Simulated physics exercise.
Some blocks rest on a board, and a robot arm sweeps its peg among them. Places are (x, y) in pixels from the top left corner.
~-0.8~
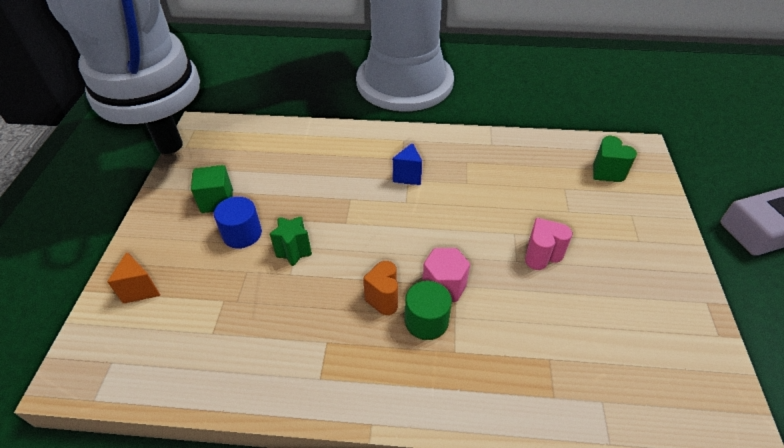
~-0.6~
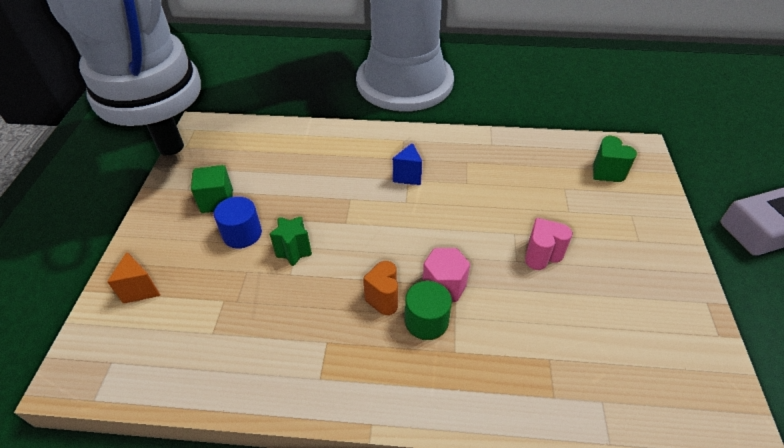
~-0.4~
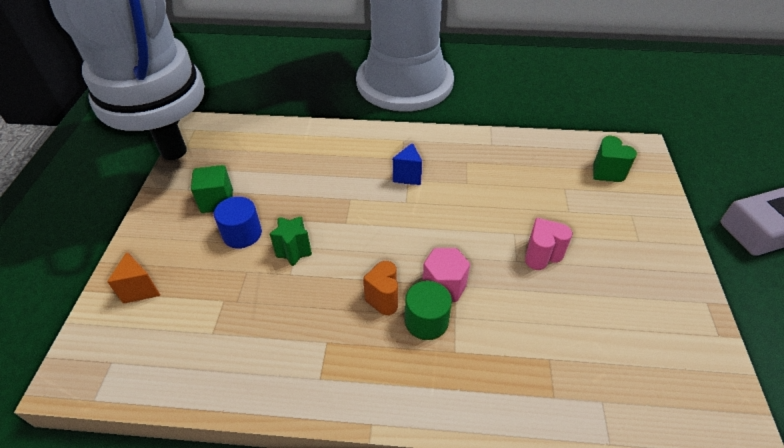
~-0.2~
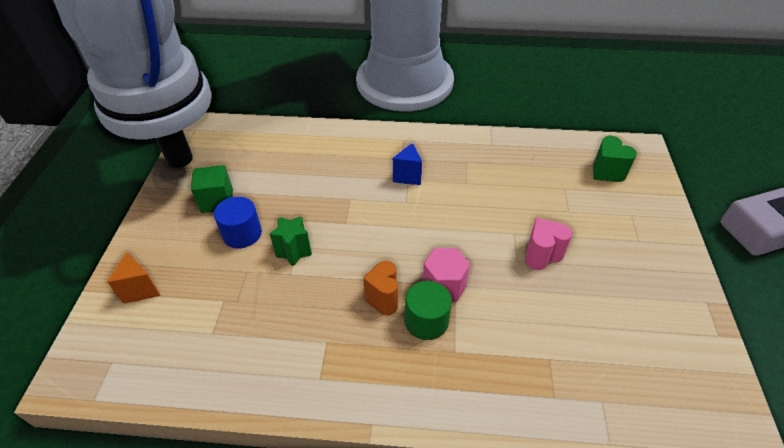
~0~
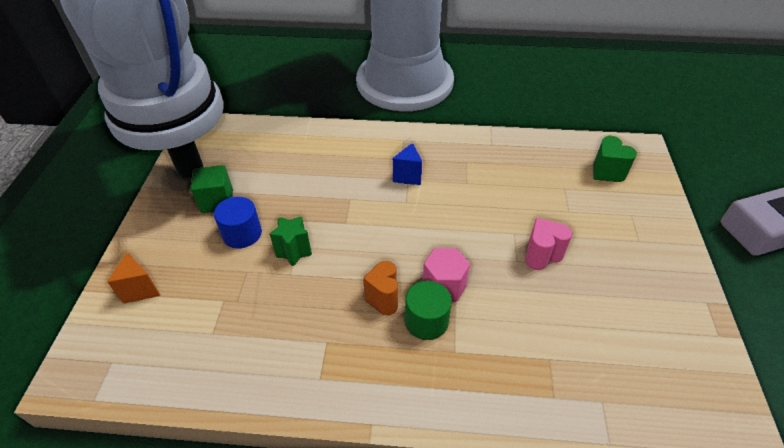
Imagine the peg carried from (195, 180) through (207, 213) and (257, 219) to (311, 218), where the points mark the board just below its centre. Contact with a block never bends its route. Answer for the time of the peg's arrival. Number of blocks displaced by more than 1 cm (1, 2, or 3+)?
Two.
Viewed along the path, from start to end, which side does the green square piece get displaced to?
It shifts leftward.
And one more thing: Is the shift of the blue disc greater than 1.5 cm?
Short answer: Yes.
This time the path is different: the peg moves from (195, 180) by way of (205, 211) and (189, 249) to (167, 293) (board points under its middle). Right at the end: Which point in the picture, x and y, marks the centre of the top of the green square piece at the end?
The point I'd pick in the picture is (226, 194).
The first path, step by step. One third of the way, peg (203, 202); green square piece (230, 191), turned 60° anticlockwise; blue disc (247, 216).
Two thirds of the way, peg (256, 208); green square piece (283, 188), turned 100° anticlockwise; blue disc (258, 219).
At the end, peg (309, 208); green square piece (330, 179), turned 130° anticlockwise; blue disc (259, 221); green star unmoved.
